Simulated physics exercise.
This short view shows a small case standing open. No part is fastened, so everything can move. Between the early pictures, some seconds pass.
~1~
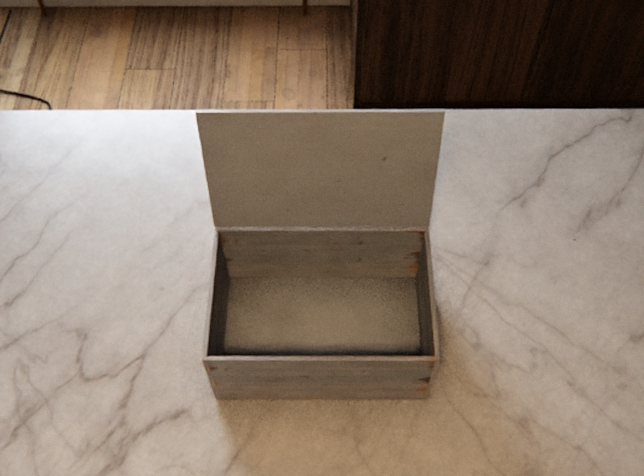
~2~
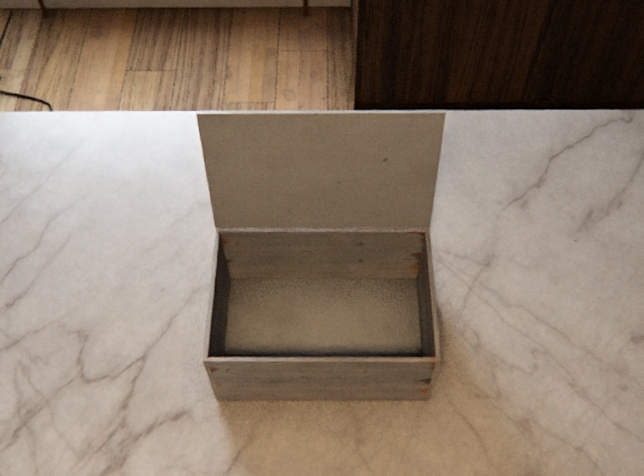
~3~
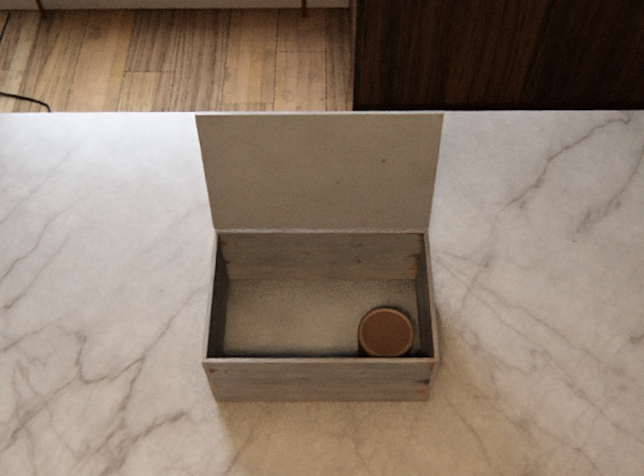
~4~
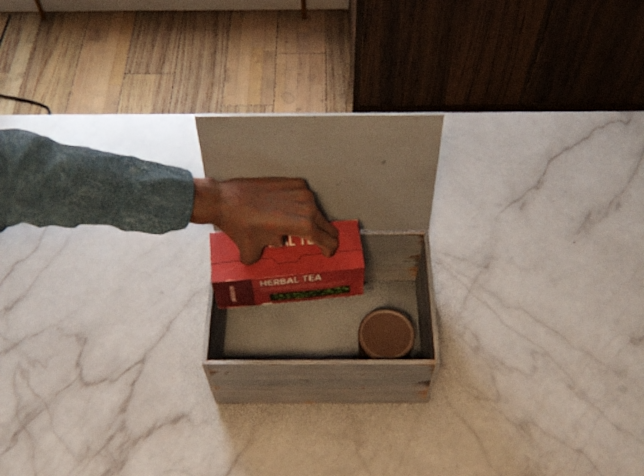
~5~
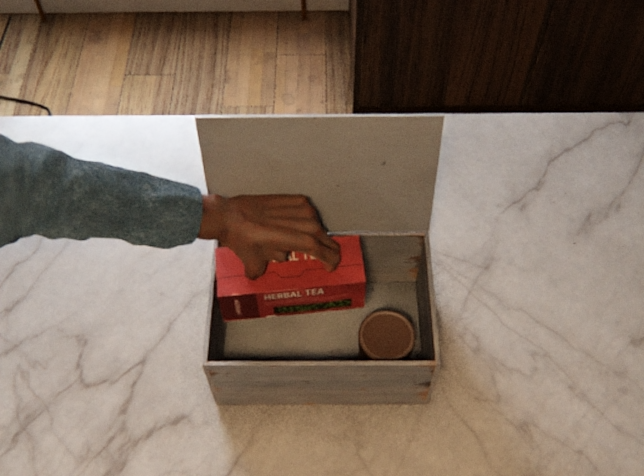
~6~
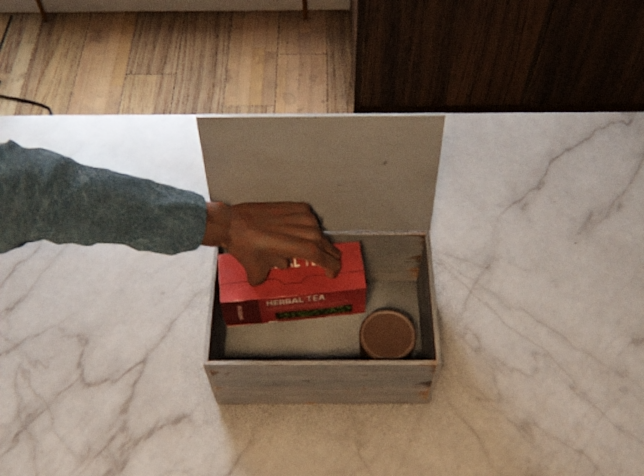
In an open case holding a brown tin, a hand lowers a red carton.
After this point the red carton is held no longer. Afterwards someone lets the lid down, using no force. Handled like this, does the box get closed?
The lid meets the edge.
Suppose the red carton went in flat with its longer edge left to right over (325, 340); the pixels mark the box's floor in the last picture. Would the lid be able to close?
Then the box lid comes to rest down.
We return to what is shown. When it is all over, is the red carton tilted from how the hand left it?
As it turns out, it keeps its original angle.
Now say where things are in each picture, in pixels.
In the first picture, the last thing is not in view yet.
In the second picture, the last thing is not in view yet.
In the third picture, the last thing is not in view yet; brown tin (384, 347).
In the fourth picture, on its way; red carton (287, 264); brown tin (385, 349).
In the fifth picture, on its way; red carton (291, 278); brown tin (385, 350).
In the sixth picture, put in, still held; red carton (293, 284); brown tin (386, 349).
Then, 1.30 s after the last picture, lid 82° above the rim; red carton slid a little near (296, 317).
Then, 1.80 s after the last picture, lid 32° above the rim; red carton slid a little near (296, 317).
At rest, lid shut; moved from the start, red carton; brown tin in place. Seen from the same camera at the end, red carton near (296, 317).
